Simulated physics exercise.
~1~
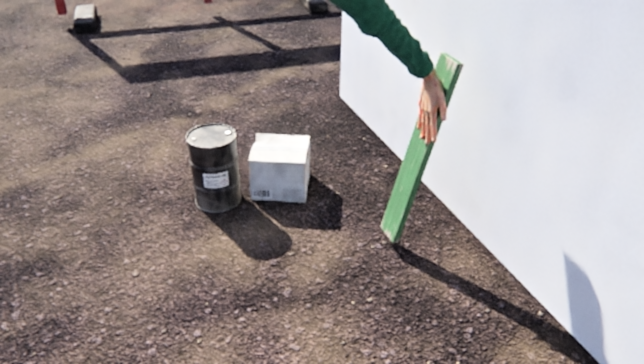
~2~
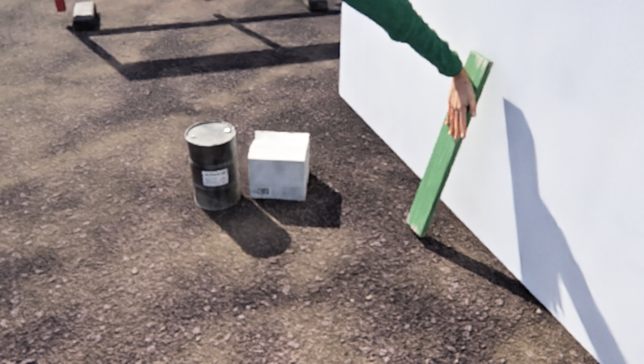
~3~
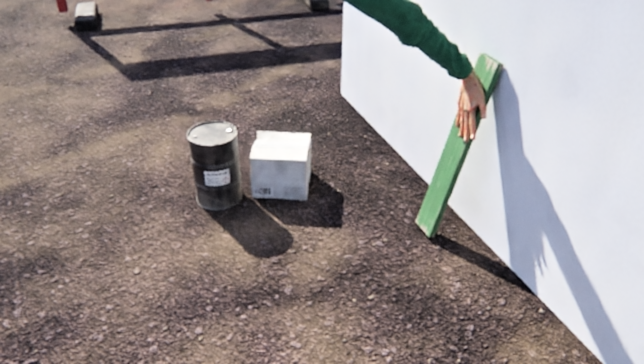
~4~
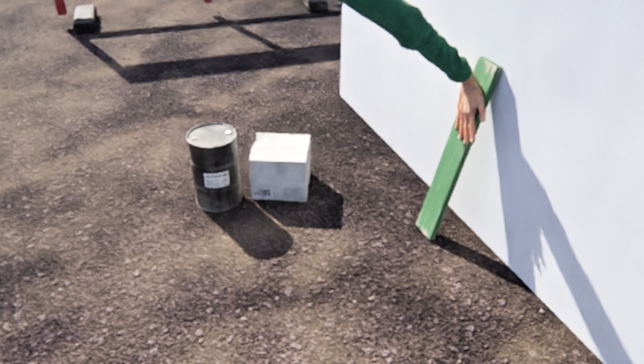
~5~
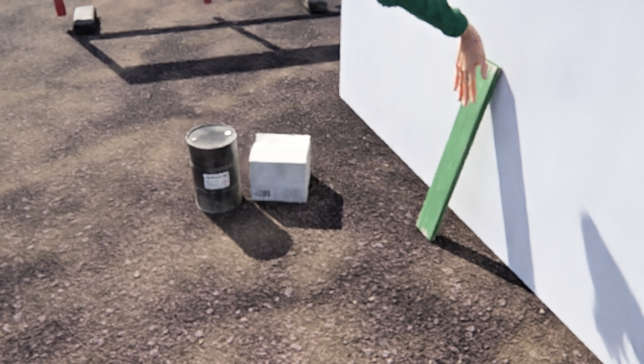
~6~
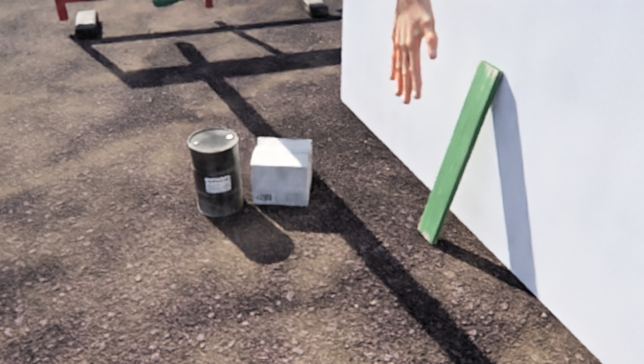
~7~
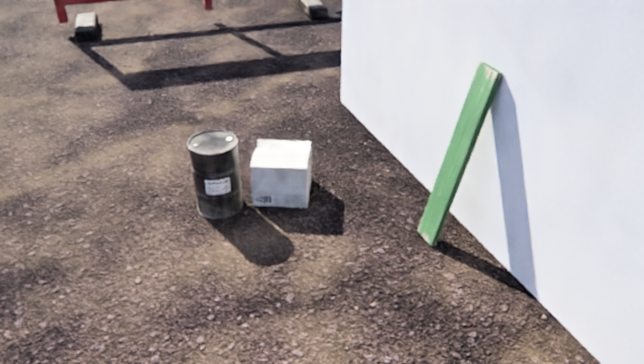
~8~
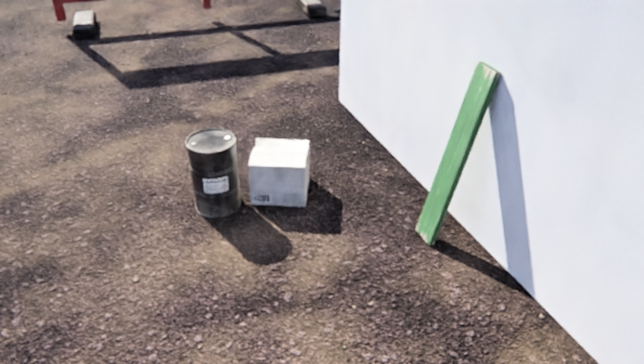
A green plank is leaned against a white wall by a hand and stays up.
